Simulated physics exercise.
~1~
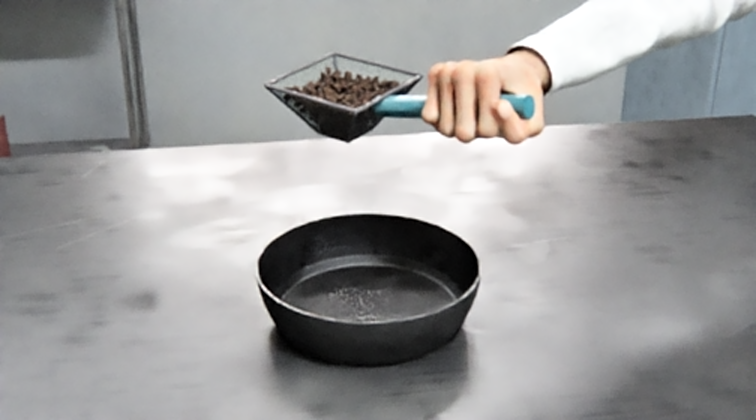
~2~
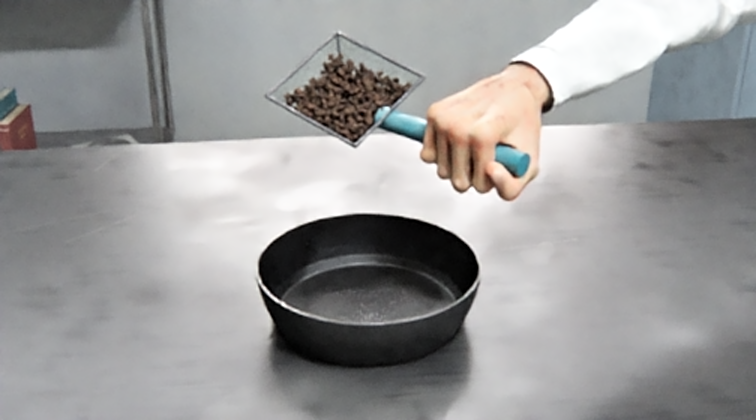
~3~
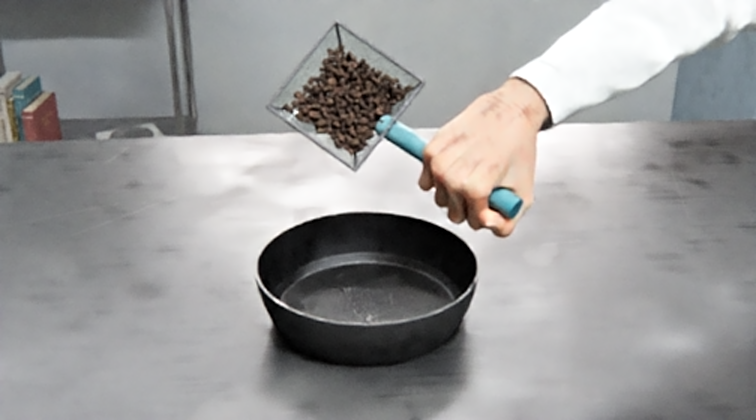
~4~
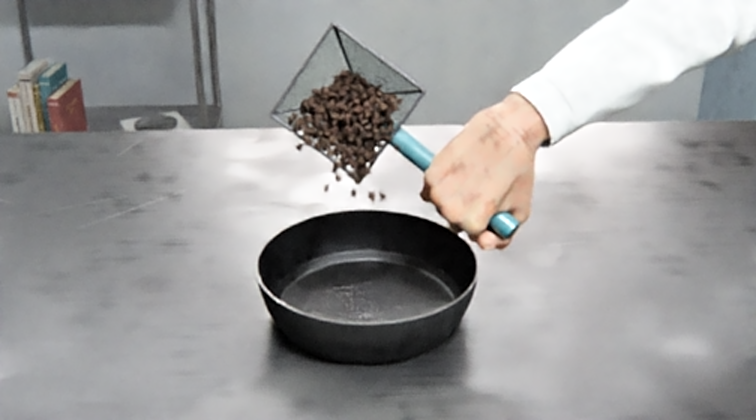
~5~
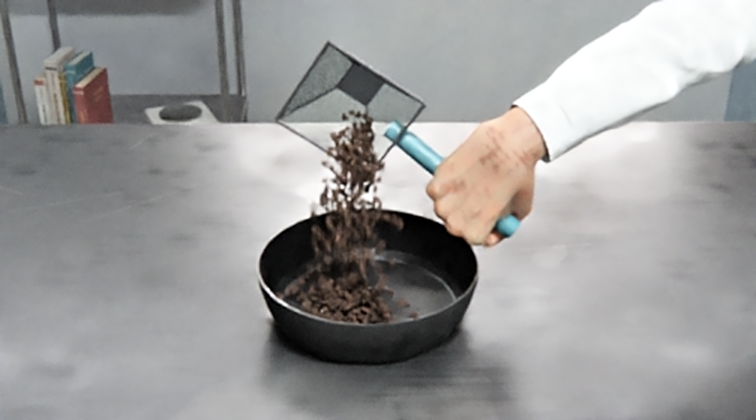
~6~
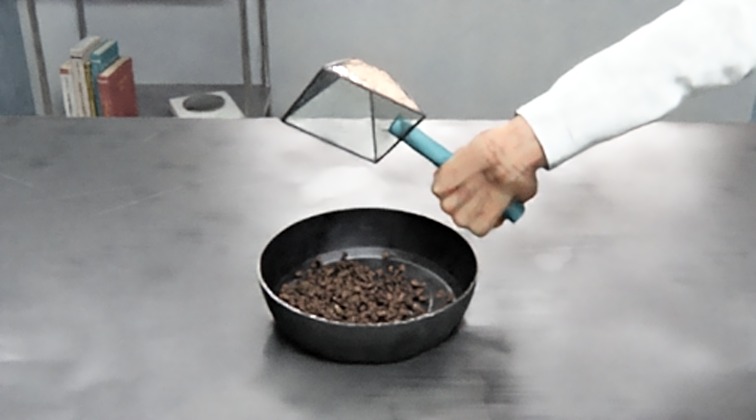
At the start, a hand in a white sleeve holds a scoop with clear sides and a teal handle, filled with dark brown crumbs, above a round black pan on a grey table. The hand gradually tips the scoop over, and the crumbs stay heaped inside at first. Then a few crumbs spill over the lower edge and begin to drop. Soon they pour down in a thick stream, piling up in the pan, while the view drifts slightly sideways. Finally, the scoop hangs tipped over and empty, and the crumbs lie spread across the pan's bottom.
